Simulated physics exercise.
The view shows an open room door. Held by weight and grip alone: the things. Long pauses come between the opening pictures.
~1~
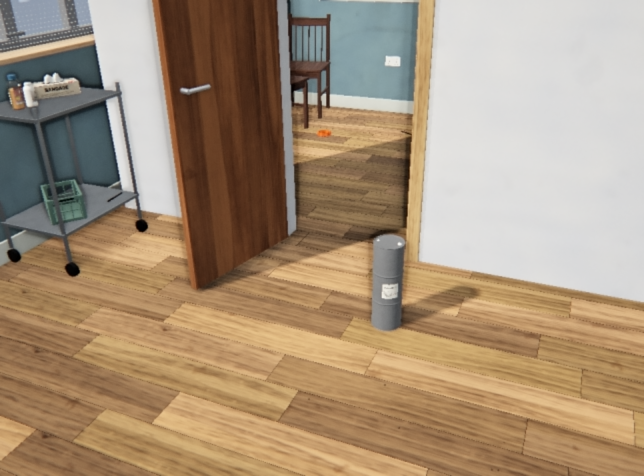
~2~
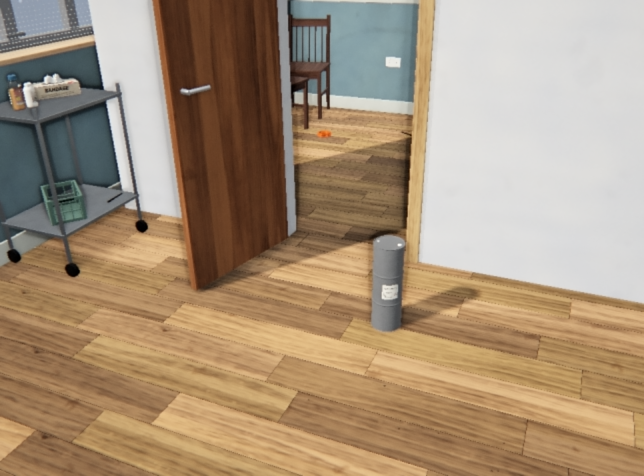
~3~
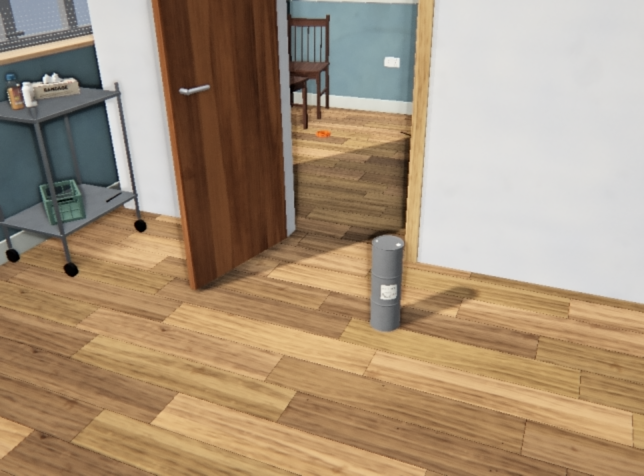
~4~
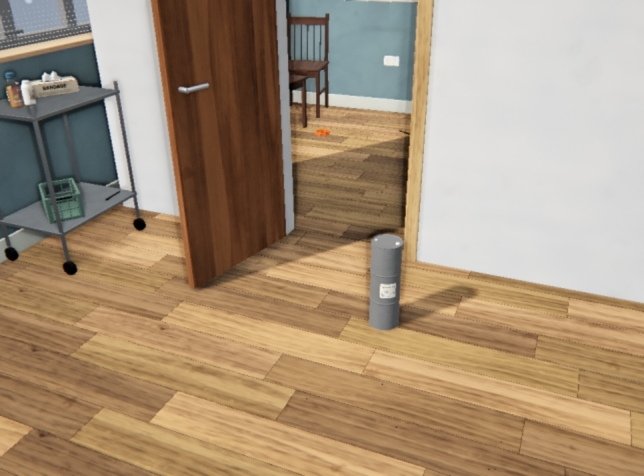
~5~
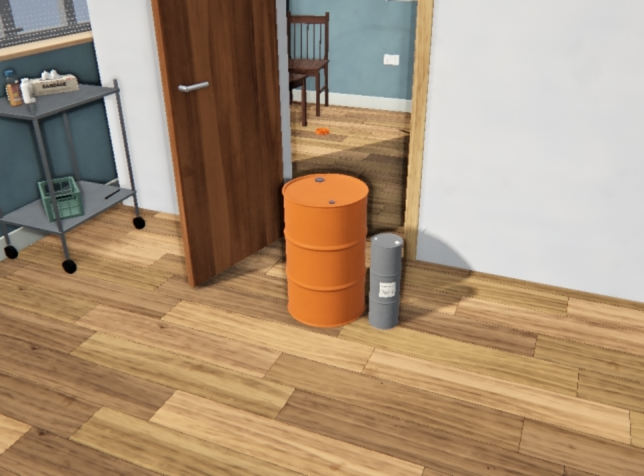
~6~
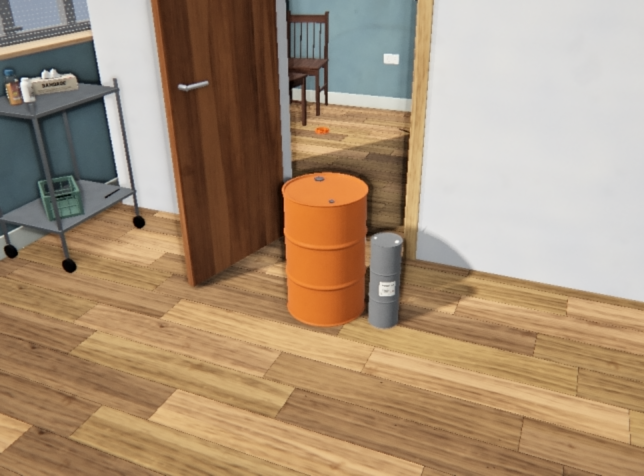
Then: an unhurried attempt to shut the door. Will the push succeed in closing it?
No, the door gets stuck open.
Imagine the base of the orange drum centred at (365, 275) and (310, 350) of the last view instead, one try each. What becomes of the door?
On the first go it doesn't make it all the way, and on the second it makes it all the way.
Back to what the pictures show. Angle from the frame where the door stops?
It stays open at around 65°.
Then, 0.60 s after the last picture, open by 94°.
Then, 1.00 s after the last picture, open by 81°.
Then, 1.30 s after the last picture, open by 70°.
At rest, open by 64°; both in place. Seen from the same camera at the end, orange drum near (327, 249).
